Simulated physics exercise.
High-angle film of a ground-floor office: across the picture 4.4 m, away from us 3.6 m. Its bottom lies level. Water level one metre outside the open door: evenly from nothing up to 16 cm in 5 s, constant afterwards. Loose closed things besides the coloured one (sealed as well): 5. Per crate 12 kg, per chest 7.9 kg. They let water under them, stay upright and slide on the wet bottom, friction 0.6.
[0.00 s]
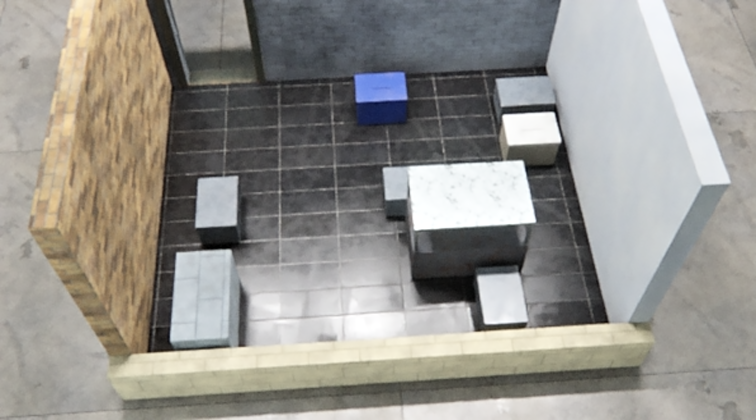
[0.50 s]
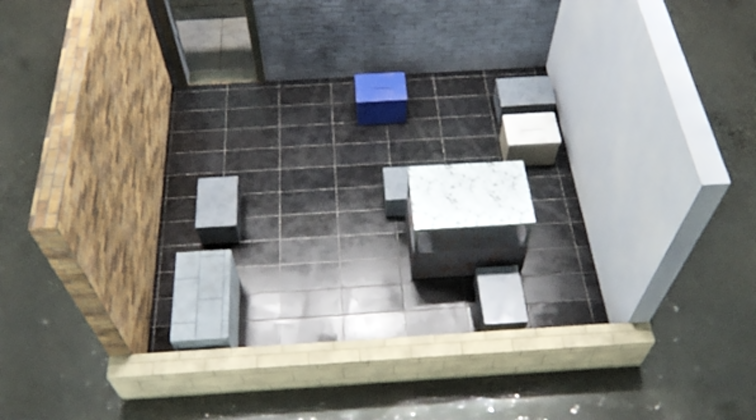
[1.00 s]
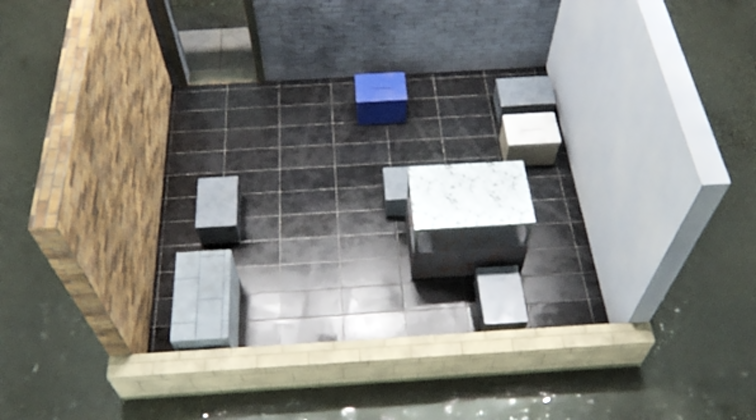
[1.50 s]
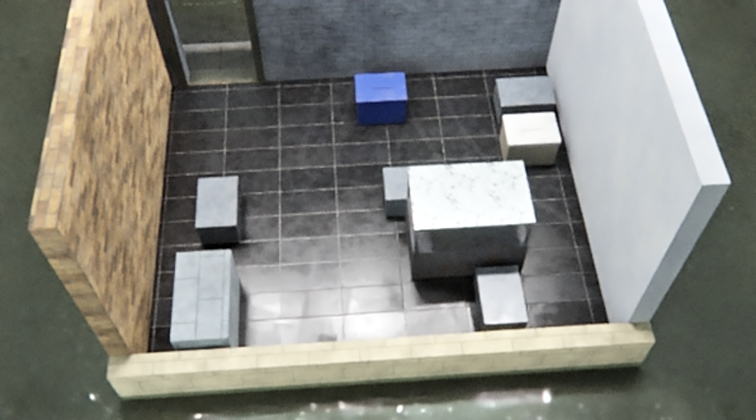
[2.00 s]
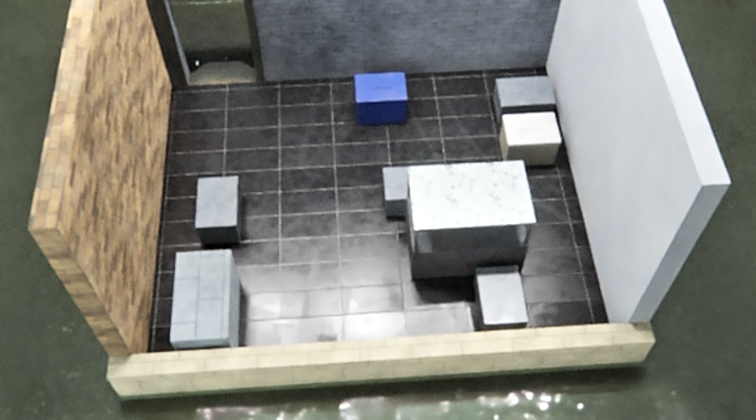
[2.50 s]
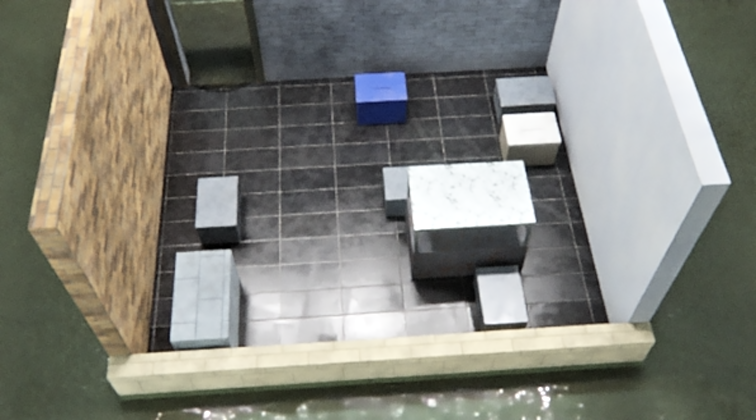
In a small walled room with a dark tiled floor, a blue box and several grey and pale blocks stay still, while the grey ground outside turns to dark, rippling water that also shows through the open doorway.
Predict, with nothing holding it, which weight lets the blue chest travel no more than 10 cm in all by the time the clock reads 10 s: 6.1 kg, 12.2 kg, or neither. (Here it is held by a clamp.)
The low one.
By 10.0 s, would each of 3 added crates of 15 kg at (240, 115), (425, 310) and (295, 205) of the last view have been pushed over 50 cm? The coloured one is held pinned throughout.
One by one: Too far, not far enough and not far enough.
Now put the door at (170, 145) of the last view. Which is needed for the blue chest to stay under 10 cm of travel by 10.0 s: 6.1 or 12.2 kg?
Answer: No option succeeds.
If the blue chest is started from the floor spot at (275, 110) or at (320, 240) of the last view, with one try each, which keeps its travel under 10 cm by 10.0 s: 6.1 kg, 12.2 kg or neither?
One by one: Only the big mass suffices; neither mass suffices.
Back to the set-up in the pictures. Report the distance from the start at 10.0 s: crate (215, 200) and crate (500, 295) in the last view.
The first is 140 cm from its start, the second 10 cm.
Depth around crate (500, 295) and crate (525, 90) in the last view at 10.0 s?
Depth approx. 4 cm / 0 cm.
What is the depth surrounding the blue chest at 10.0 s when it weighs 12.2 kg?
Around 1 cm.
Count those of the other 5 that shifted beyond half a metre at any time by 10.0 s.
1.
After 3.5 s the blue chest would be 0 cm from its start with 6.1 kg and 0 cm from its start with 12.2 kg; 0 cm of water round it then.
After 4.5 s the blue chest would be 0 cm from its start with 6.1 kg and 0 cm from its start with 12.2 kg; 0 cm of water round it then.
After 7.0 s the blue chest would be 0 cm from its start with 6.1 kg and 0 cm from its start with 12.2 kg; 0 cm of water round it then.
After 10.0 s the blue chest would be 0 cm from its start with 6.1 kg and 0 cm from its start with 12.2 kg; 1 cm of water round it then.
